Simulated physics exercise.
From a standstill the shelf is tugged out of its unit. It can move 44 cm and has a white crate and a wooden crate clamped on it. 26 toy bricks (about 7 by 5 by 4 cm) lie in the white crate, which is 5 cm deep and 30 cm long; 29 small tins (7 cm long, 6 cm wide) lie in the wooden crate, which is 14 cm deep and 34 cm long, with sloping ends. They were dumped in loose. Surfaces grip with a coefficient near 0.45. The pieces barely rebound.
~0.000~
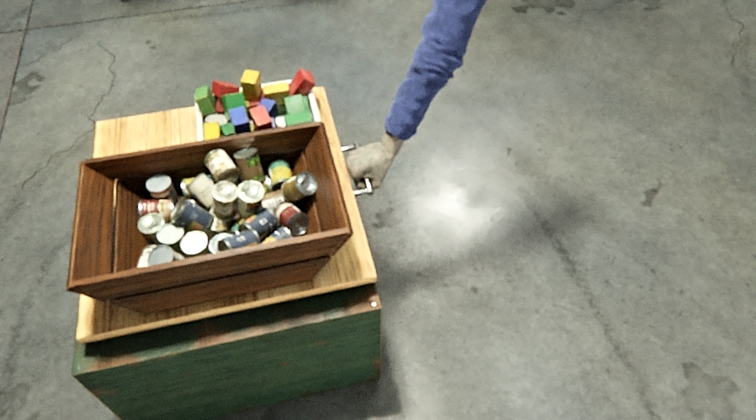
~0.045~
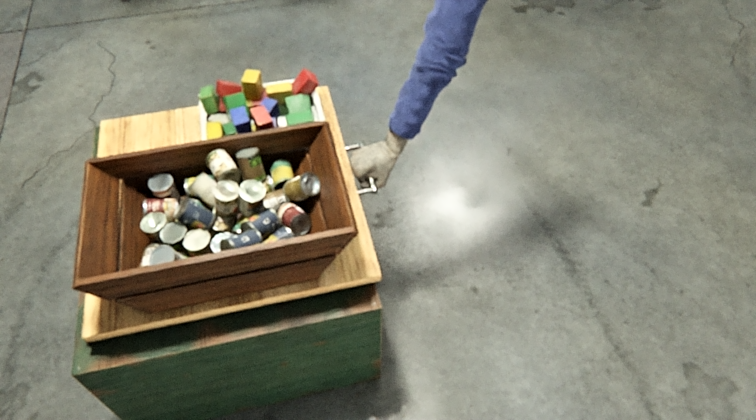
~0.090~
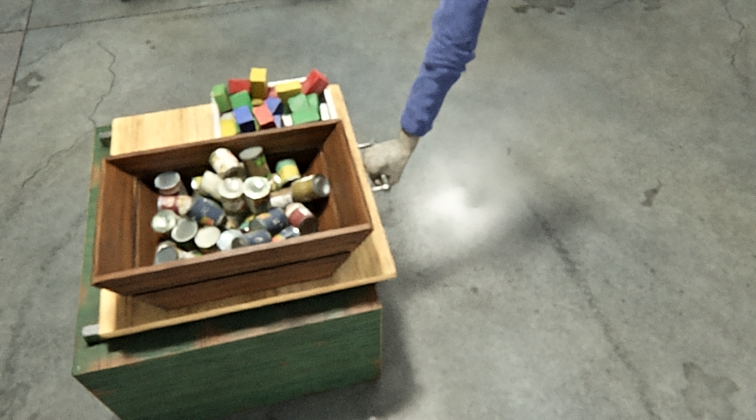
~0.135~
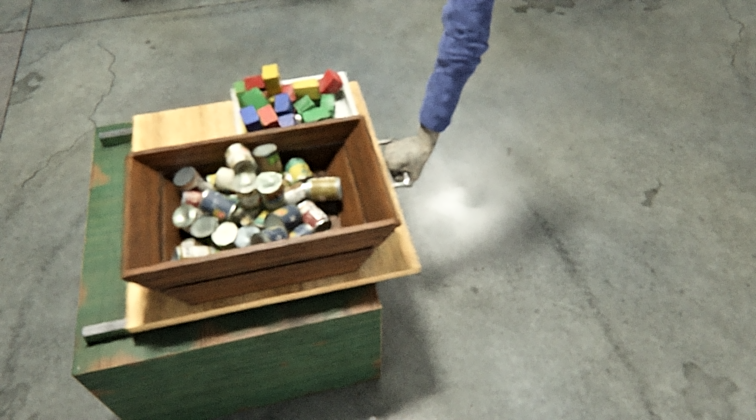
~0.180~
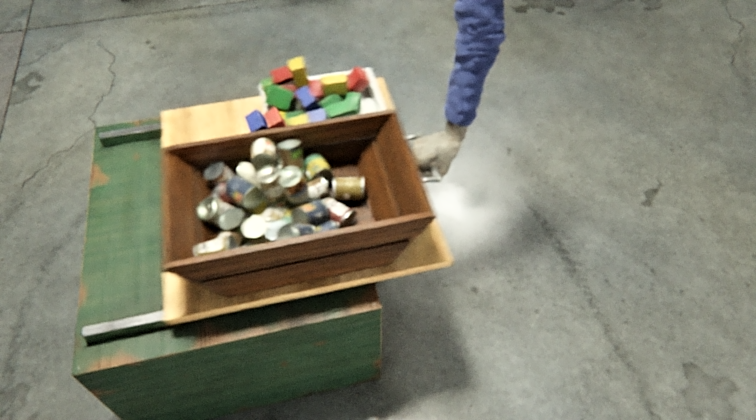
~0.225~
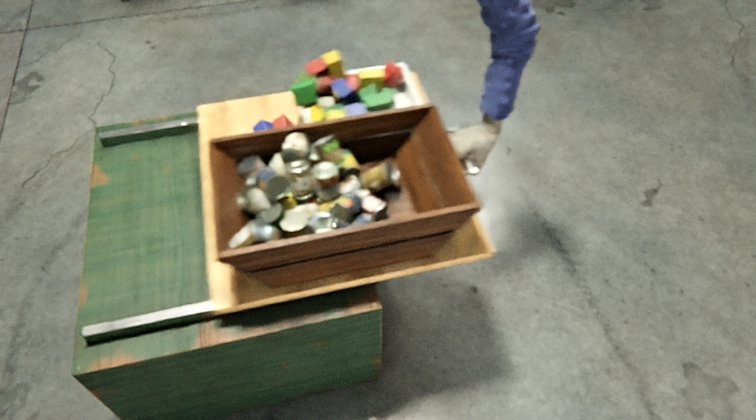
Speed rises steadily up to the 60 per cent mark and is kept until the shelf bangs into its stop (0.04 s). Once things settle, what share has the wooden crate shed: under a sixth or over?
Less than a sixth of the small tins leave the wooden crate.
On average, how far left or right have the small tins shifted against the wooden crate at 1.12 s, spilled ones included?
About 10 cm to the right.
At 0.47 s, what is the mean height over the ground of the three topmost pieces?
Roughly 68 cm.
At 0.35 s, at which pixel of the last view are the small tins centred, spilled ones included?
Around (423, 180).
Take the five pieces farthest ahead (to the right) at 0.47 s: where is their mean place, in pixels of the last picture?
At about (524, 54).
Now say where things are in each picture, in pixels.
In the first picture (each is followed by its nearest rim corner in this view), wooden crate, (70, 284); white crate (its farthest corner), (305, 79); drawn out 0 cm; none out.
The second picture shows wooden crate, (76, 283); white crate, (309, 79); drawn out 1 cm.
The third picture shows wooden crate, (95, 279); white crate, (320, 77); drawn out 5 cm.
The fourth picture shows wooden crate, (125, 273); white crate, (340, 74); drawn out 10 cm.
The fifth picture shows wooden crate, (167, 265); white crate, (366, 70); drawn out 18 cm; 1 out, the lowest brick at (259, 126).
The sixth picture shows wooden crate, (219, 255); white crate, (400, 65); drawn out 28 cm; 2 out, the lowest brick at (268, 135).
After 0.27 s, the runners reach their end.
After 0.35 s, white crate 20 in, 6 out and wooden crate 29 in, 0 out.
After 0.47 s, white crate 19 in, 7 out and wooden crate 29 in, 0 out.
After 0.69 s, white crate 18 in, 8 out and wooden crate 27 in, 2 out.
Final count (at 1.12 s), white crate 18 in, 8 out and wooden crate 27 in, 2 out. Asked share, 2 of 29, 7 per cent.
